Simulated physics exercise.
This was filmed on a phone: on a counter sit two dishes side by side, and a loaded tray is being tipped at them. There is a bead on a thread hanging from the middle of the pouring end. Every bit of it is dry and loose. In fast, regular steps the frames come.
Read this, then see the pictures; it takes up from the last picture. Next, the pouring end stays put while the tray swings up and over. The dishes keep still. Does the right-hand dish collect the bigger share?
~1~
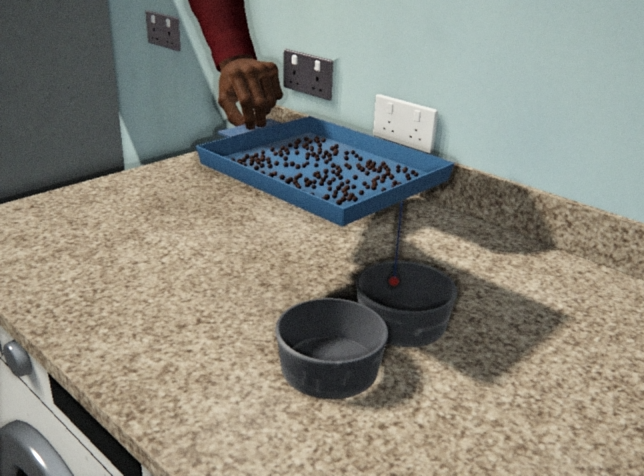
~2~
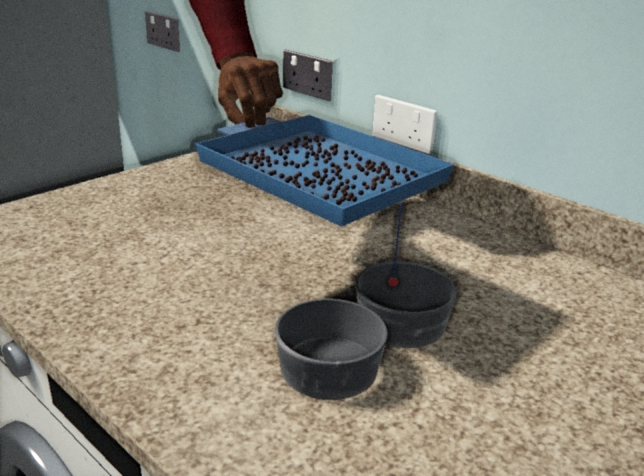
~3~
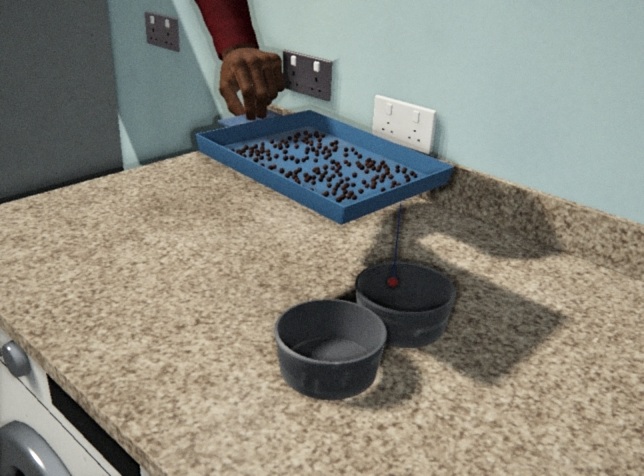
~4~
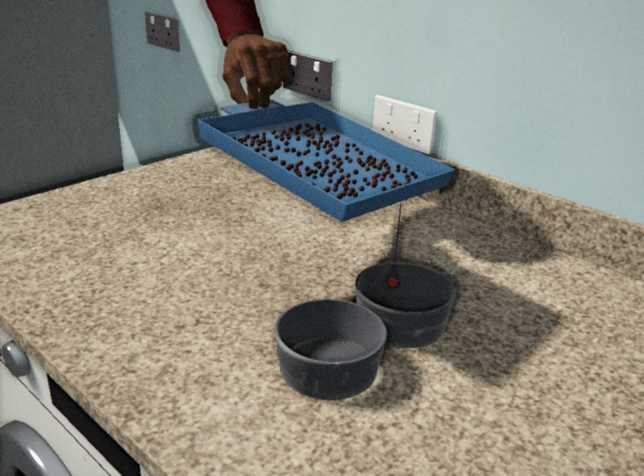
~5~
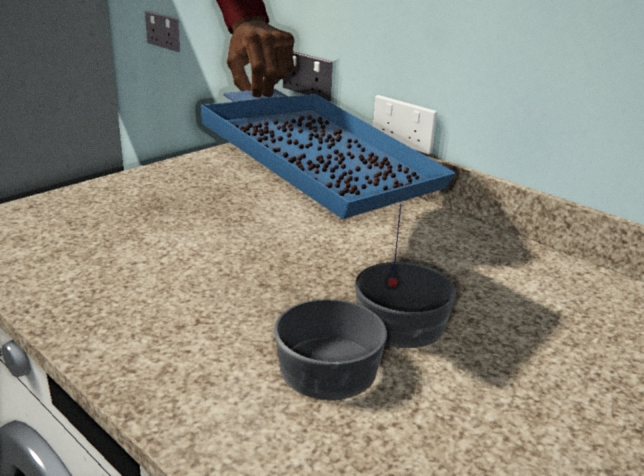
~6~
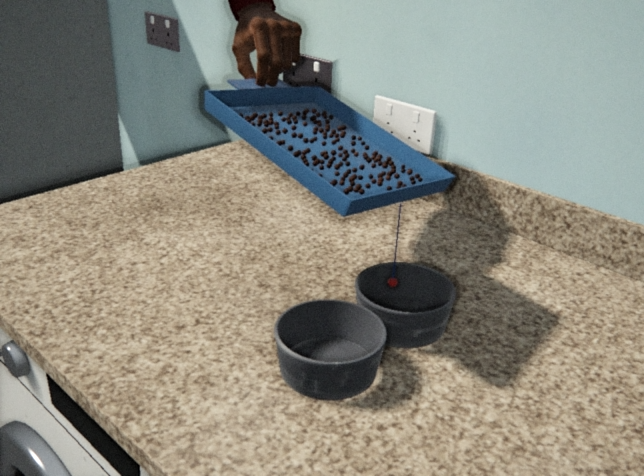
Yes. The right-side dish receives more.
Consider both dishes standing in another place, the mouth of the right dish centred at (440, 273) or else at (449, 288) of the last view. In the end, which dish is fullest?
Try 1: The right-side dish; try 2: The right-side dish.
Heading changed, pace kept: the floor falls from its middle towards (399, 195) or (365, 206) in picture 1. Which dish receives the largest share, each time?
Case one: The dish to the right. Case two: The dish to the left.
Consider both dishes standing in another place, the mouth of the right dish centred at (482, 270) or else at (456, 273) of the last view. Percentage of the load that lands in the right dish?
Around 40 and then 100 per cent.
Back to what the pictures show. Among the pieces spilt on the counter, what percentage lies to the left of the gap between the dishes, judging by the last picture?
Some 0 %.
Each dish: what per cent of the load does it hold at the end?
Estimate - left dish 0 percent, right dish 40 percent.
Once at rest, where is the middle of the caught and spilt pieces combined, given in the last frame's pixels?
The centre comes to rest close to (446, 306).
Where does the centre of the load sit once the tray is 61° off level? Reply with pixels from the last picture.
Somewhere about (420, 186).
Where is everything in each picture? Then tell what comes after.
The first picture shows corners of the pouring end at (343, 206) and (450, 163), level; middle of the load at (326, 171), allspice berries; left dish at (372, 369); right dish at (444, 320); bead on its thread at (394, 281).
The second picture shows corners of the pouring end at (343, 206) and (449, 164), level; middle of the load at (325, 171).
The third picture shows corners of the pouring end at (344, 205) and (450, 166), tipped barely, lowest at the right corner; middle of the load at (326, 167).
The fourth picture shows corners of the pouring end at (346, 202) and (451, 169), tipped a little, lowest at the right corner; middle of the load at (327, 162).
The fifth picture shows corners of the pouring end at (348, 200) and (451, 172), tipped a little, lowest at the right corner; middle of the load at (329, 157).
The sixth picture shows corners of the pouring end at (351, 198) and (451, 175), tipped clearly, lowest at the right corner; middle of the load at (334, 153), about a quarter on the move; left dish at (370, 370); right dish at (443, 321).
Soon after the last picture, tray tipped steeply; nearly all on the tray; a stray few outside both; a stray few in the air.
A little later, tray tipped right over; about half on the tray; a small part in the right dish; about a quarter outside both; about a quarter in the air.
Later still, tray tipped past a quarter turn; about a third in the right dish; about two thirds outside both.
At rest, tray tipped past a quarter turn; none in the left dish; about a third in the right dish; about two thirds outside both.
